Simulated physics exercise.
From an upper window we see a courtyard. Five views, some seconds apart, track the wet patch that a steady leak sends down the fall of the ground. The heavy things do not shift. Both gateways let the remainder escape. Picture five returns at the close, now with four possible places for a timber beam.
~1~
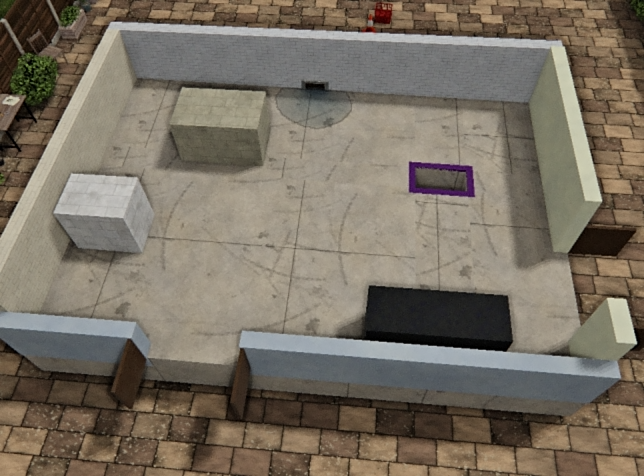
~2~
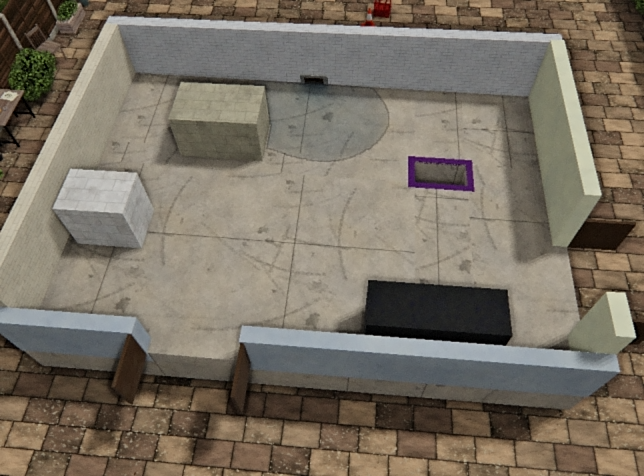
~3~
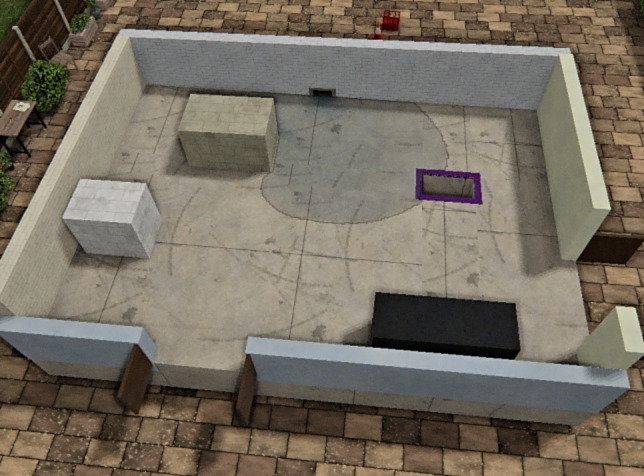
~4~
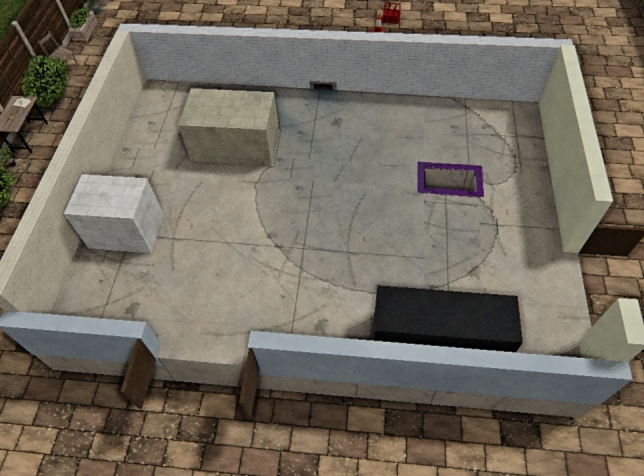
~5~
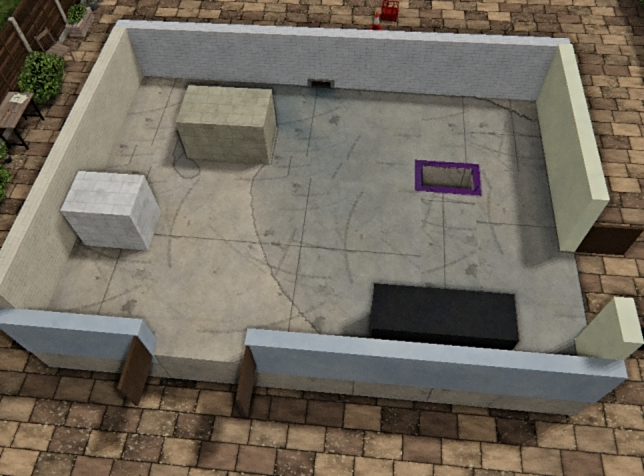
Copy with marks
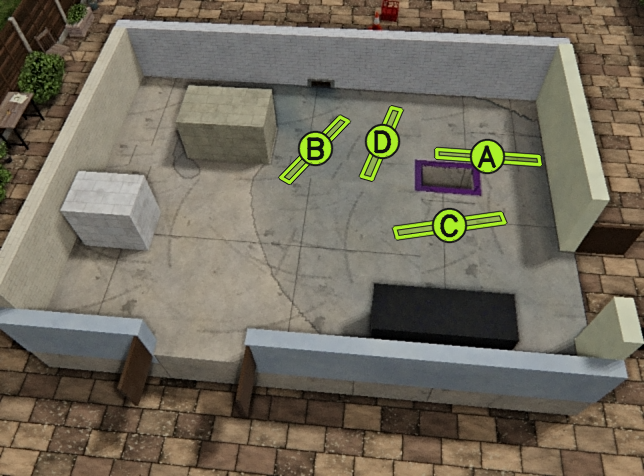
In a walled courtyard, water spreads from a wall outlet across the floor and around a purple-edged drain.
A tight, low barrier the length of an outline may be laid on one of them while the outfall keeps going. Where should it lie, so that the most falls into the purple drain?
C beats the others.
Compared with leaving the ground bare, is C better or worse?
Place C is better.
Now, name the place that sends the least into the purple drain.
The answer is D.
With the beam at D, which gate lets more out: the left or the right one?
More leaves on the right.
On the marked copy, A from (436, 153) to (539, 160); B from (285, 180) to (344, 119); C from (395, 233) to (502, 218); D from (366, 177) to (396, 108).
For place A, about 23 % of the stream runs into the purple drain, about 72 % out by the gates.
For place B, about 16 % of the stream runs into the purple drain, about 83 % out by the gates.
For place C, about 32 % of the stream runs into the purple drain, about 67 % out by the gates.
For place D, next to none of the stream runs into the purple drain, about 98 % out by the gates.
